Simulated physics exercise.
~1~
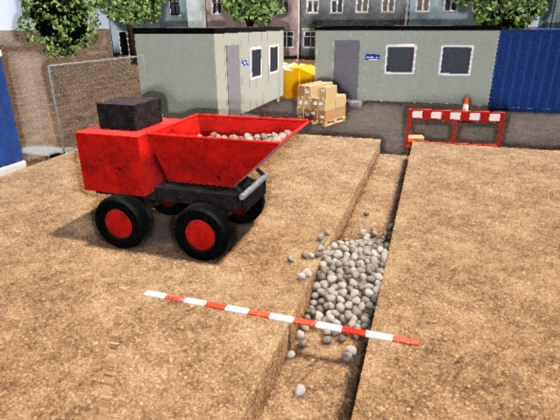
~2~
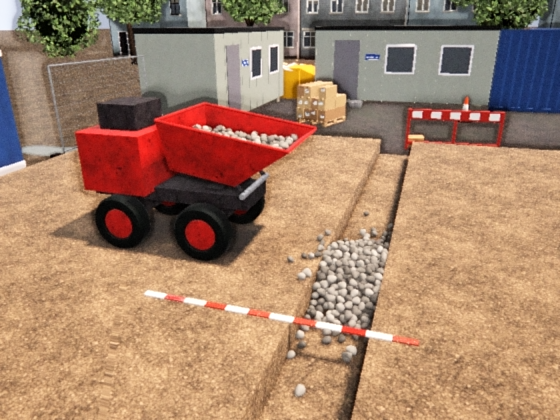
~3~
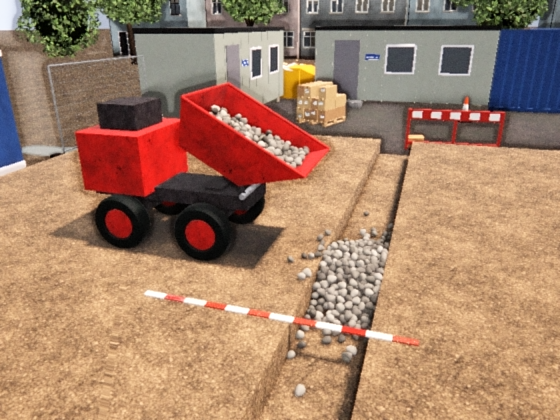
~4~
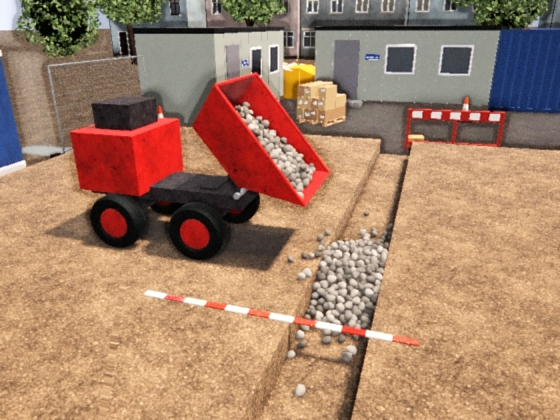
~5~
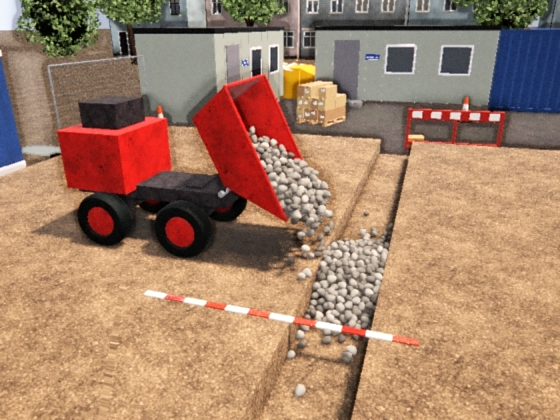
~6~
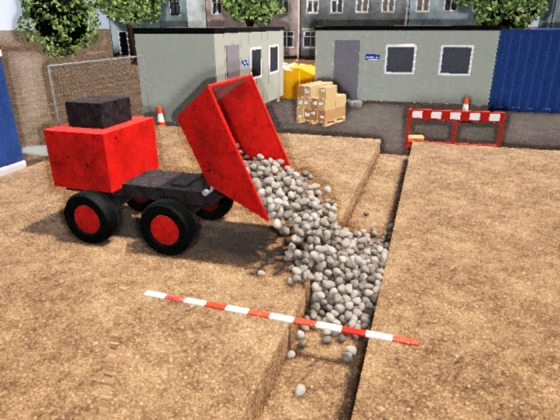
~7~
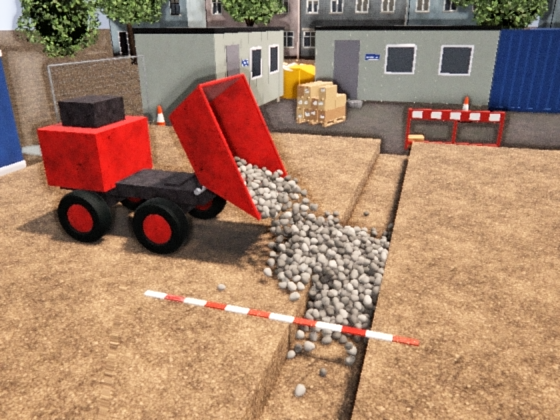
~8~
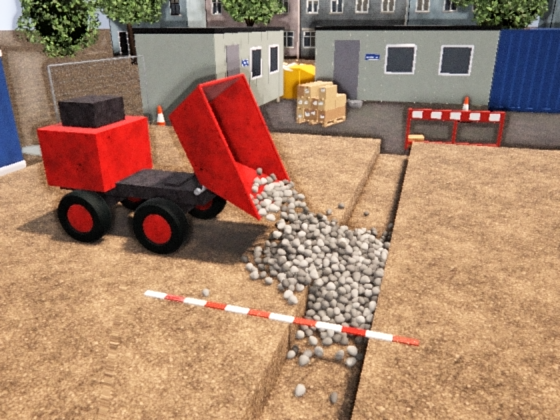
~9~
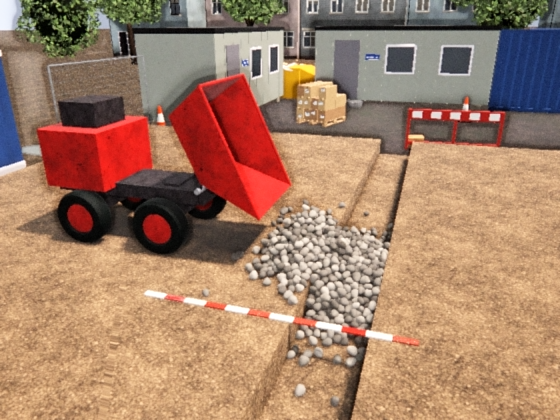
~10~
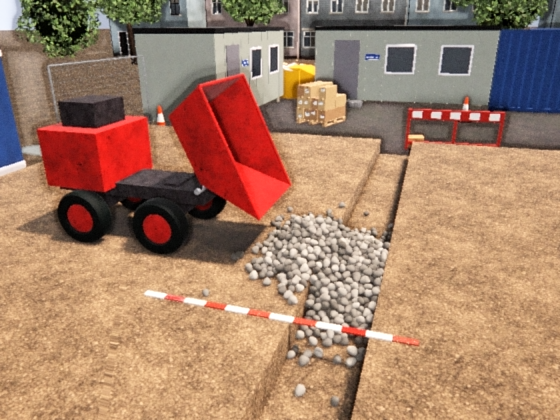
A red dumper tips its loaded skip steeply to the right while drawing back to the left, and grey stones slide out onto the ground and into a trench already partly filled, ending with the skip raised and empty beside a wider heap spread across the edge.
